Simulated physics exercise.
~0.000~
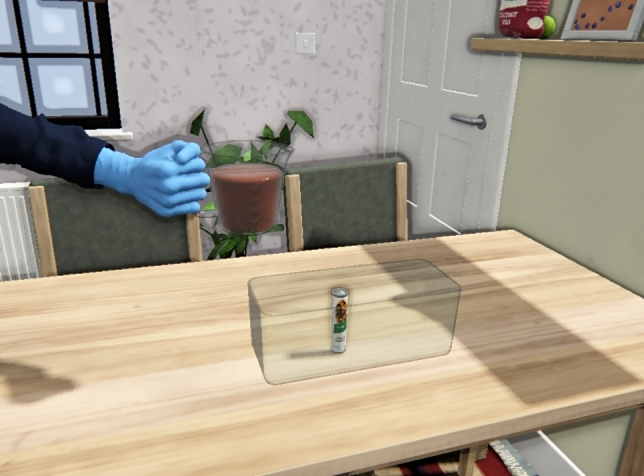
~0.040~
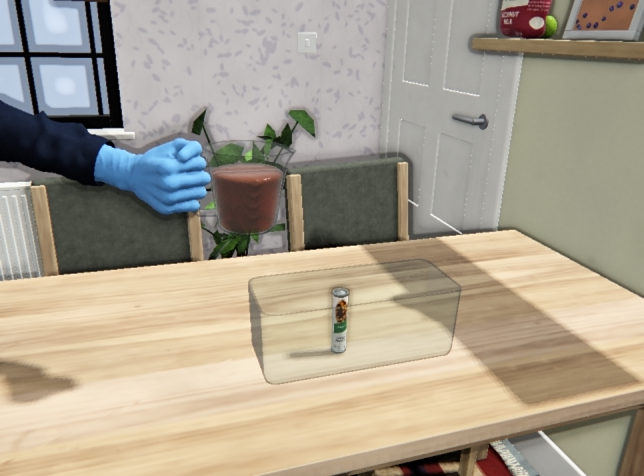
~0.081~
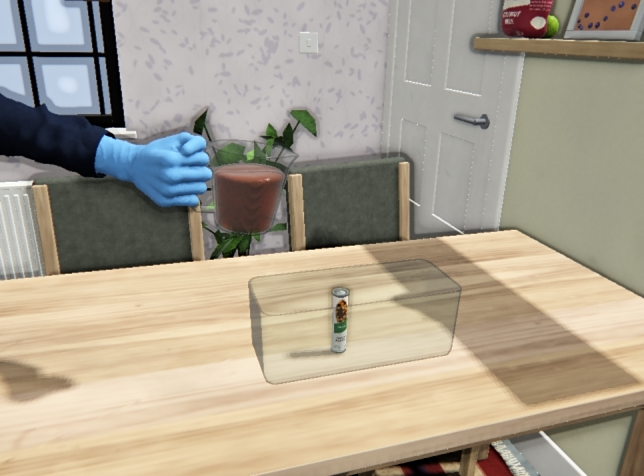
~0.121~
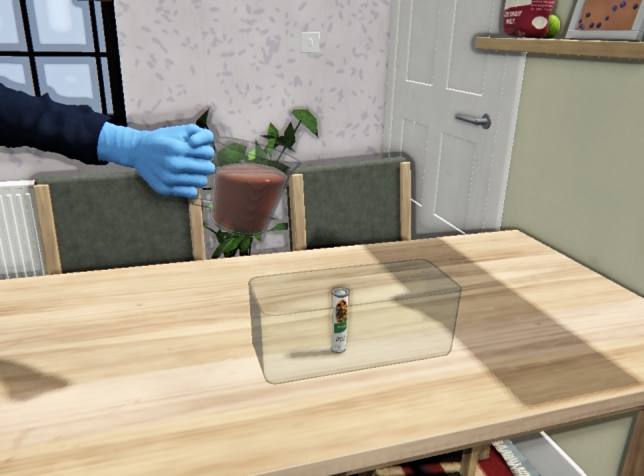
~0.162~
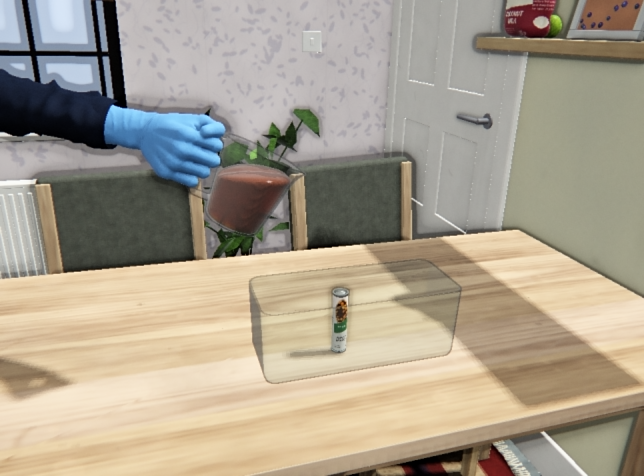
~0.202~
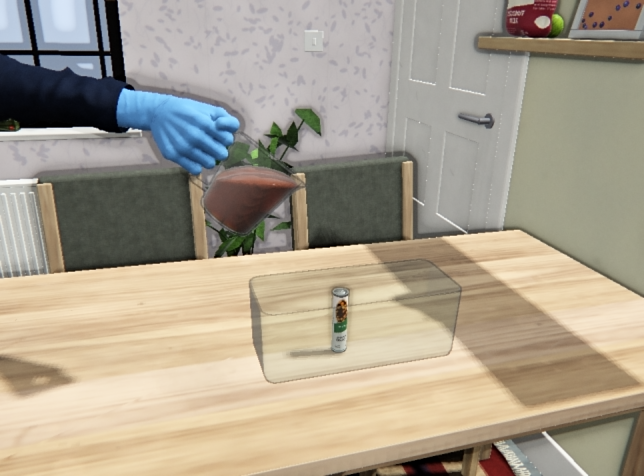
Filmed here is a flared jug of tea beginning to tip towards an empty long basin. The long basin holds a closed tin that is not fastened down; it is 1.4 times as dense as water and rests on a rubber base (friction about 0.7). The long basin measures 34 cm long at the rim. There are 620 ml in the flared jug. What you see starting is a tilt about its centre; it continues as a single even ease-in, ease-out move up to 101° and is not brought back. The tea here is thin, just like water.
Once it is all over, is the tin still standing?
It fails to stay erect.
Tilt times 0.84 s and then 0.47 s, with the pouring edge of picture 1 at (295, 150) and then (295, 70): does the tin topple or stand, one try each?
First it tips over; then it stays on its base.
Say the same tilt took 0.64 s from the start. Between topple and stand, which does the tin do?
With that tilt, the tin tips.
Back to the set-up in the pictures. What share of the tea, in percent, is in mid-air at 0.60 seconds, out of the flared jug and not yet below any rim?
Some 22 % is up in the air.
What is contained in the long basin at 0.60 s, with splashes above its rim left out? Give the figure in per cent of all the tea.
I'd say roughly 66 in a hundred of it.
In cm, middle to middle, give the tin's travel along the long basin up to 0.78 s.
Near 8 cm.
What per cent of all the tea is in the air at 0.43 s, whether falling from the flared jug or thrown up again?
Close to 40 in a hundred.
By 0.43 s the tilt is 99° and 51 per cent is still to pour; the tin stands where it began.
By 0.60 s the tilt is 101° and 12 per cent is still to pour; the tin leans 7°.
By 0.78 s the tilt is 101° and 2 per cent is still to pour; the tin leans 45°.
By 0.97 s the tilt is 101° and 0 per cent is still to pour; the tin lies on its side.
At rest the tin lies on its side.
